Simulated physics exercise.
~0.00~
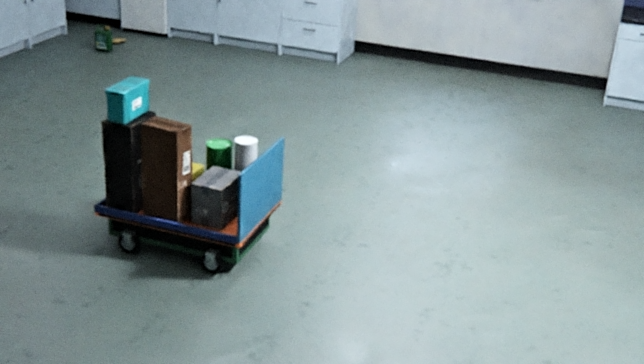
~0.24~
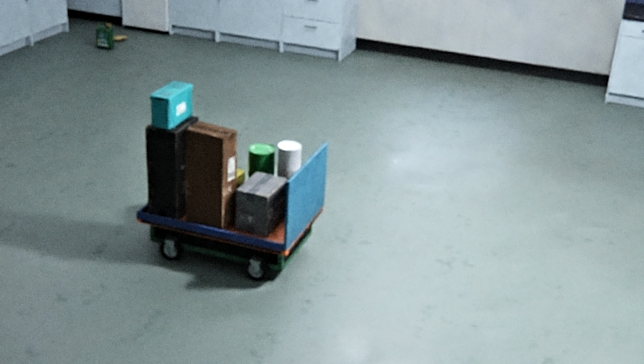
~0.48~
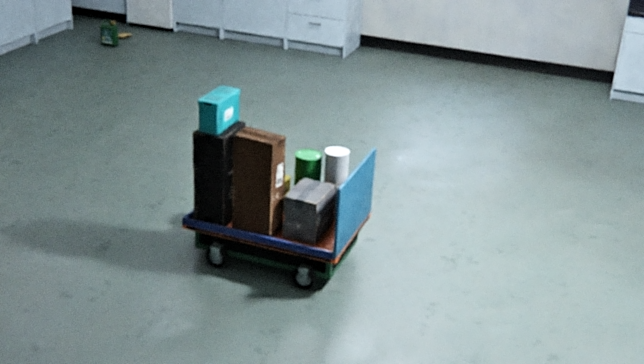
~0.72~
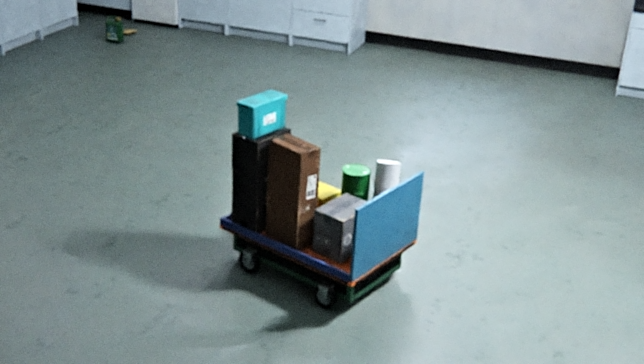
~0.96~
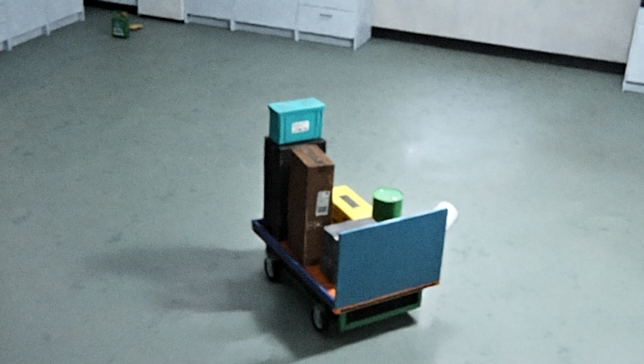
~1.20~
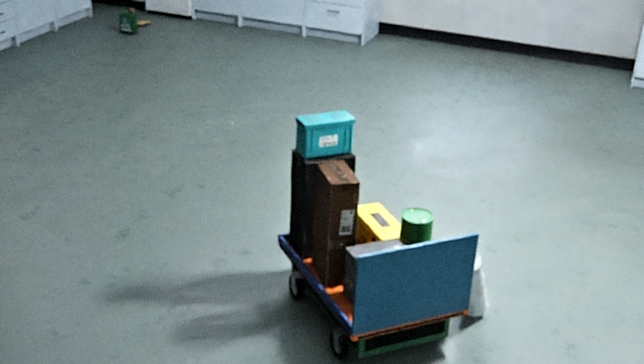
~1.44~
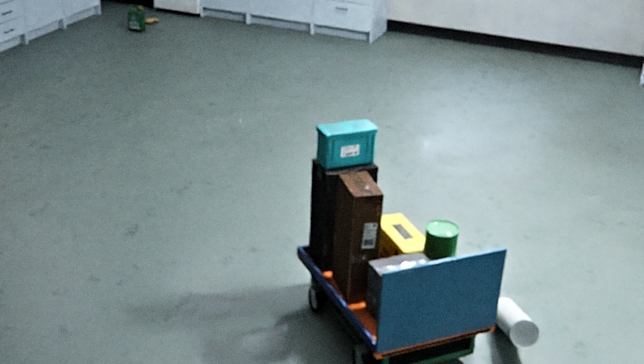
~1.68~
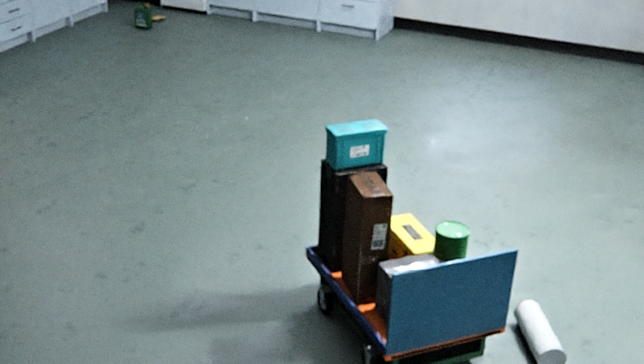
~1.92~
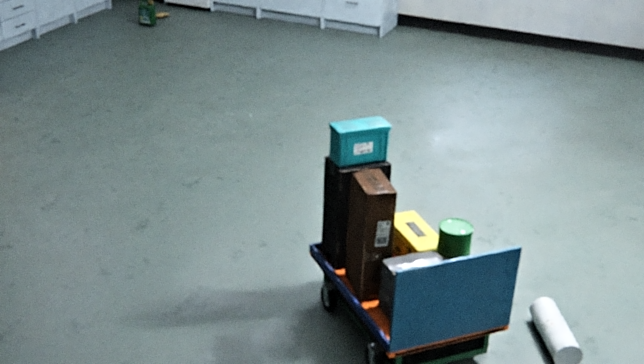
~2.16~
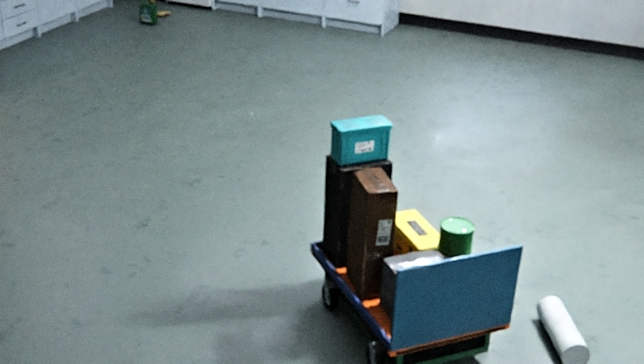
Loaded flat cart rolling right and turning toward the viewer, white canister toppling off onto the floor as the cart stops.
